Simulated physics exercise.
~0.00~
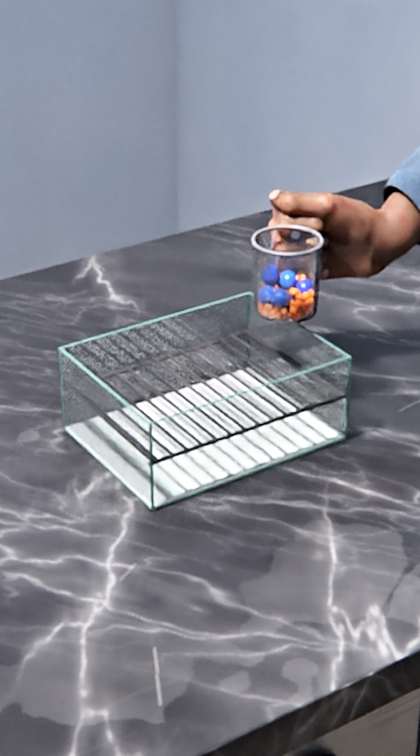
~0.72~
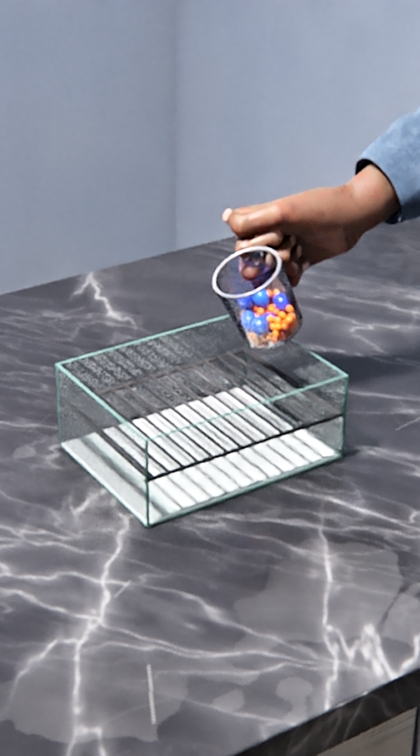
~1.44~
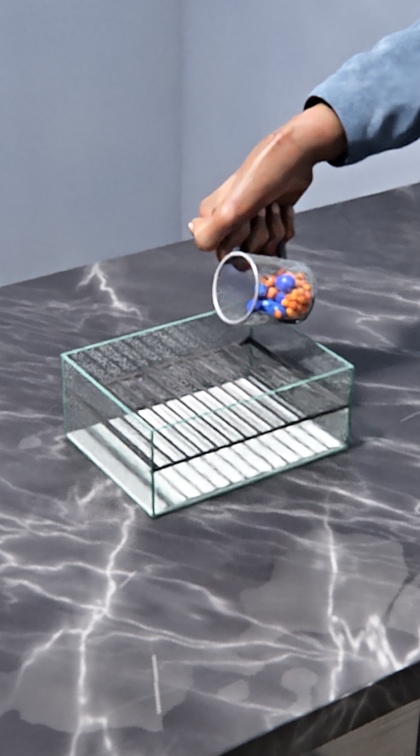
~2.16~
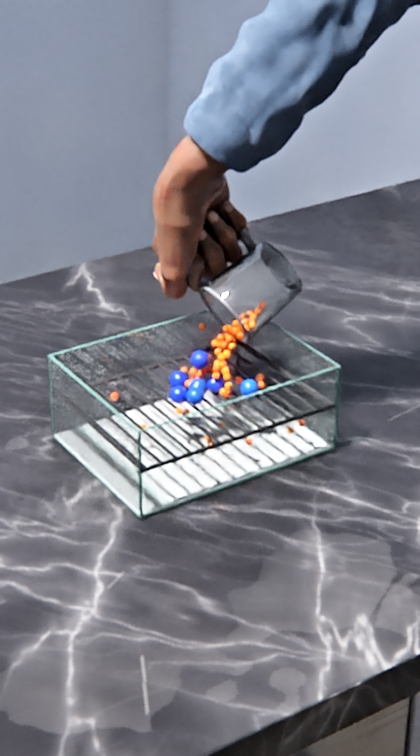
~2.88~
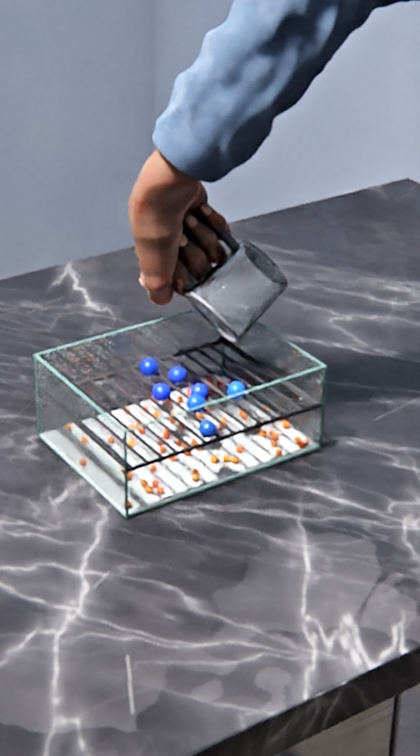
On a dark marbled countertop against plain blue-grey walls, seen from above at a slight angle by a gently swaying camera, an open clear box has dark wires spanning it above a white base. A hand in a blue sleeve enters from the right, holding a clear cup of larger blue balls and small orange bits. The hand moves left and tips the cup onto its side, then pours the mix over the grille. The orange bits drop through and scatter across the base, while the blue balls stay on the wires beneath the emptied, downturned cup.
